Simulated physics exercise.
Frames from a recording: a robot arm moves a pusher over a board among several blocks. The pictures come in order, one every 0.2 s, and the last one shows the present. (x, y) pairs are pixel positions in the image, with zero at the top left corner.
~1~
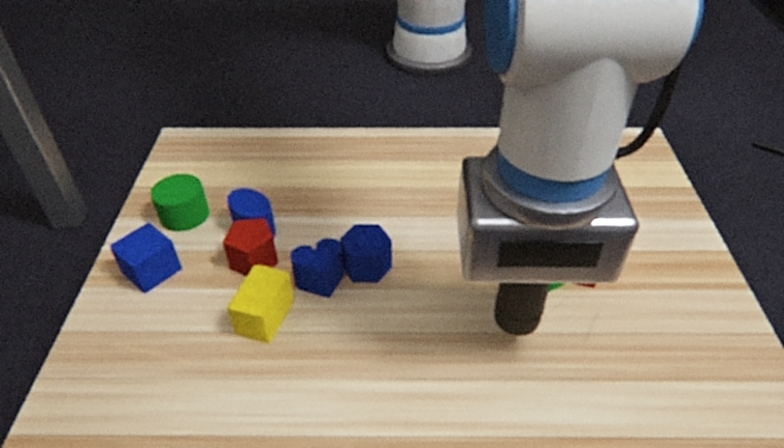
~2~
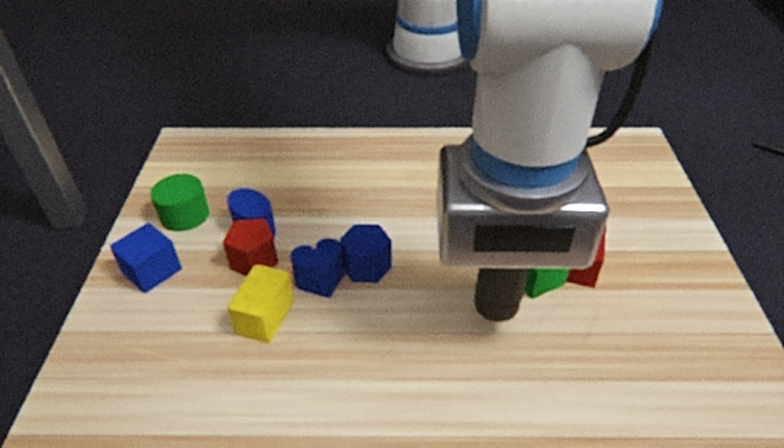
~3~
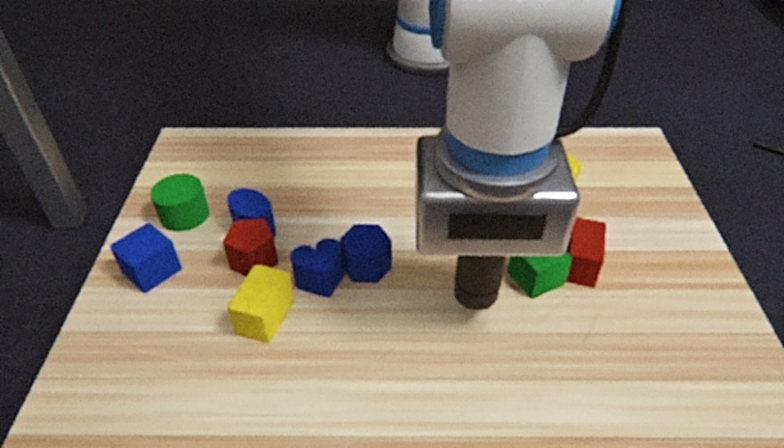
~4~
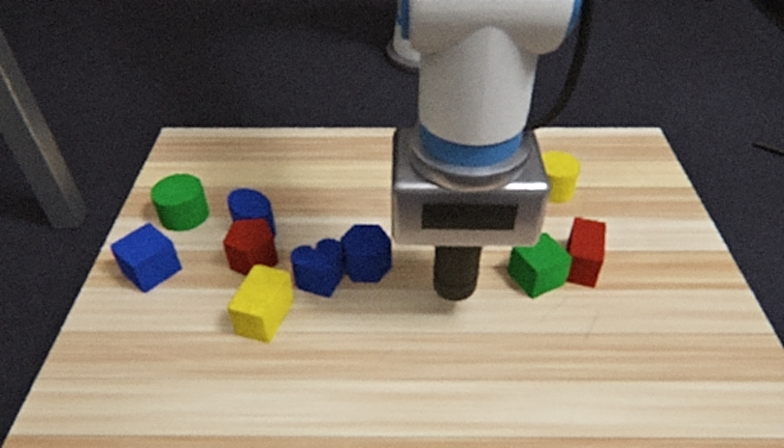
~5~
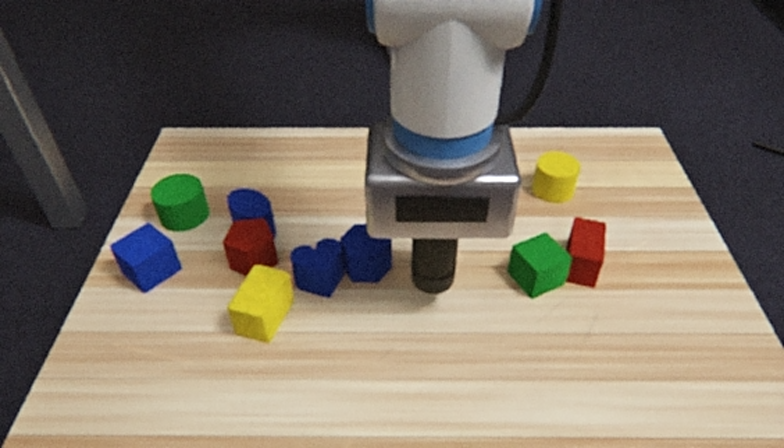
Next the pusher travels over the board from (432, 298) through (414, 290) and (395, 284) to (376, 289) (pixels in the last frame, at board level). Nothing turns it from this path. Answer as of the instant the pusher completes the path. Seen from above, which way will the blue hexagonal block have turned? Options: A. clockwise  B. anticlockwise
A.
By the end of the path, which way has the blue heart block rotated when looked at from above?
From overhead, anticlockwise.
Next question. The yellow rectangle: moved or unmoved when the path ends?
Left in place.
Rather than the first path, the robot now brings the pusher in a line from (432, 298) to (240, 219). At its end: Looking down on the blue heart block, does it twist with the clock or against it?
Viewed from overhead, the blue heart block winds up turned anticlockwise.
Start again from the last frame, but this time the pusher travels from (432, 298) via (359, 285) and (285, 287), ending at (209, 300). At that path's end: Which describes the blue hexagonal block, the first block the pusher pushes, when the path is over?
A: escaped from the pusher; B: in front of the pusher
Option A.
The first path, step by step. Halfway along, pusher (404, 267); nothing pushed yet.
At the end, pusher (375, 270); yellow rectangle unmoved; blue heart block (310, 252), turned 25° anticlockwise; blue hexagonal block (353, 235), turned 25° clockwise.
